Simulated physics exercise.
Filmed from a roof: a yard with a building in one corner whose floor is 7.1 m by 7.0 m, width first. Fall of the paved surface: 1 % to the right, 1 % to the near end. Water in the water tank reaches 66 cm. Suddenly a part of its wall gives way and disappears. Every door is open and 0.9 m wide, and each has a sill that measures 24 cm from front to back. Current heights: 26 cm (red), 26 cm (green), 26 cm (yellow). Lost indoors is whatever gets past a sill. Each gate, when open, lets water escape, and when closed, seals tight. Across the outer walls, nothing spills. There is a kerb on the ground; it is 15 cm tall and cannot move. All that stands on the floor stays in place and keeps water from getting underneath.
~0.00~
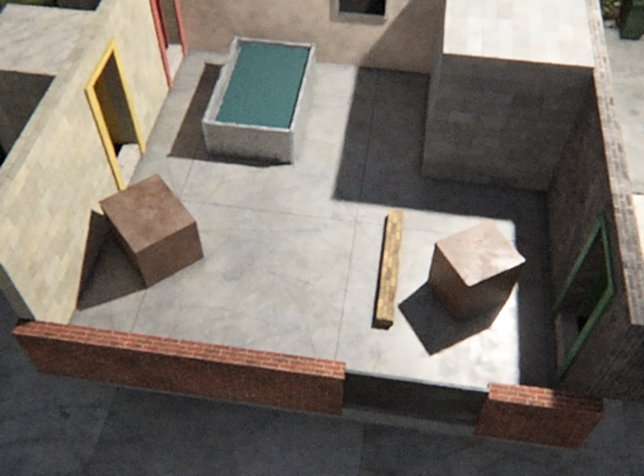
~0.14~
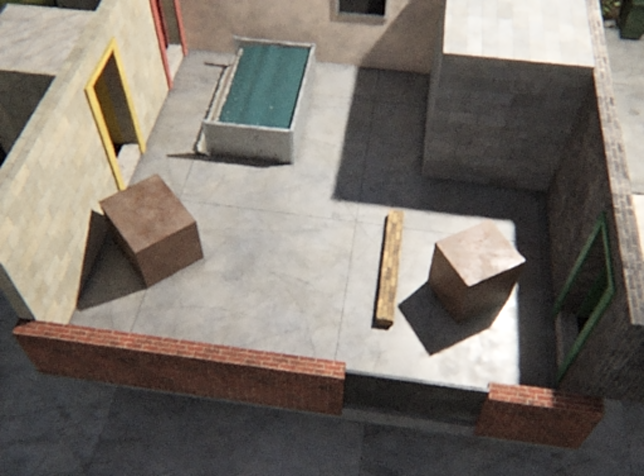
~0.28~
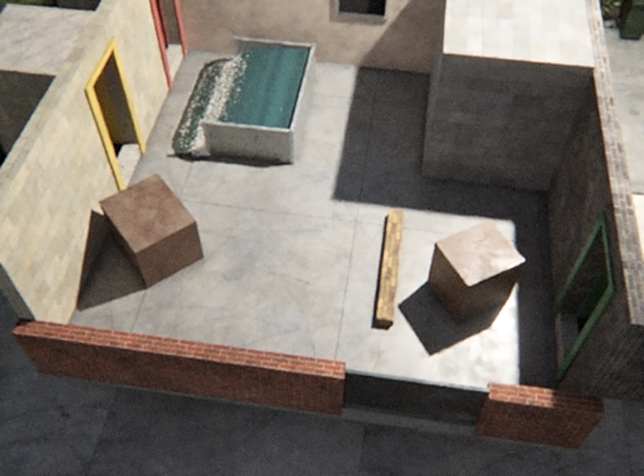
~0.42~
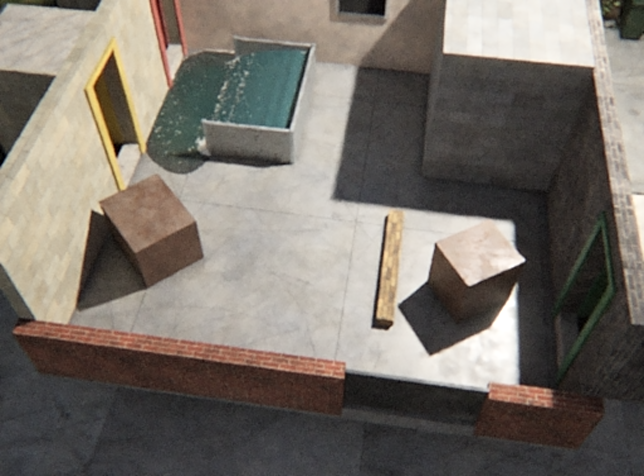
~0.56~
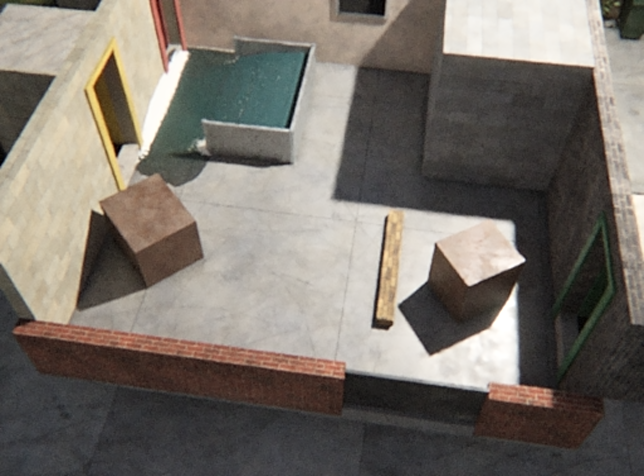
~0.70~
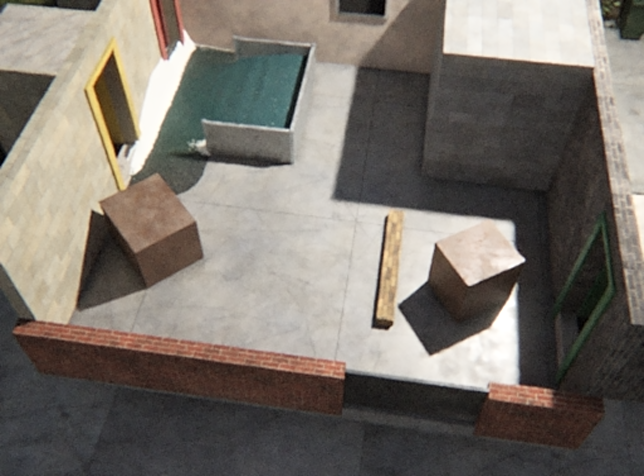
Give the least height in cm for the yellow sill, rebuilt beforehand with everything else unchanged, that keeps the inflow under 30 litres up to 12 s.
Close to 16 cm is just enough.
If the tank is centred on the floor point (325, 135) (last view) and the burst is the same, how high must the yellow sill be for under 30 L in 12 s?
You'd need some 21 cm.
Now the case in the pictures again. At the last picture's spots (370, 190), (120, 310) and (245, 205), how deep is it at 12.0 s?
In that order: 5, 3 and 2 cm.
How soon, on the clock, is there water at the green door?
Arrival at green: 6.0 s.
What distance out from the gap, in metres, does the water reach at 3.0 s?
Around 5.4 m from the gap.
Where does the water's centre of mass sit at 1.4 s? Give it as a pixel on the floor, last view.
The water's centre is at about (212, 112).
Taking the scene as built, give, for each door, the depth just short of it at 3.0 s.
Depths, in cm - red: 19, green: 0, yellow: 18.
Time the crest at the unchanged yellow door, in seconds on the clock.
Roughly at 1.4 s.
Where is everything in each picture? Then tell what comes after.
In the first frame, the water tank at (262, 85) is whole and still, 66 cm deep; the yellow door at (120, 130) is dry.
In the second frame, the front is at (198, 150), 0.2 m from the gap at (225, 100); 0.4 m2 of floor is wet, 66 cm left at the back.
In the third frame, the gap is at (226, 101), the front 0.7 m out at (176, 145); the back of the water tank holds 65 cm.
In the fourth frame, the front is at (147, 141), 1.2 m from the gap at (226, 102); 3.4 m2 of floor is wet, 57 cm left at the back.
In the fifth frame, water pours out at (226, 103) and has run 1.3 m, to (164, 71); about 12 cm deep outside, 57 cm at the back.
In the sixth frame, the gap is at (226, 103), the front 1.5 m out at a hidden place; the back of the water tank holds 51 cm; water is at the yellow door at (120, 130).
After 1.4 s water covers 15 % of the floor, deepest (50 cm) near (185, 52); 23 cm at the yellow door, 0 litres in over its 26 cm sill.
After 3.0 s water covers 35 % of the floor, deepest (30 cm) near (122, 225); 18 cm at the yellow door, 1 litre in over its 26 cm sill.
After 12.0 s water covers 95 % of the floor, deepest (12 cm) near (544, 420); 8 cm at the yellow door, 1 litre in over its 26 cm sill.
At the yellow door as built, the water arrived by 0.7 s and peaked near 23 cm at 1.4 s.
Run again over the same 12 s with other heights there, 50 litres in over 13.5 cm, 18 litres over 18 cm. The limit of 30 litres is kept from about 16 cm up.
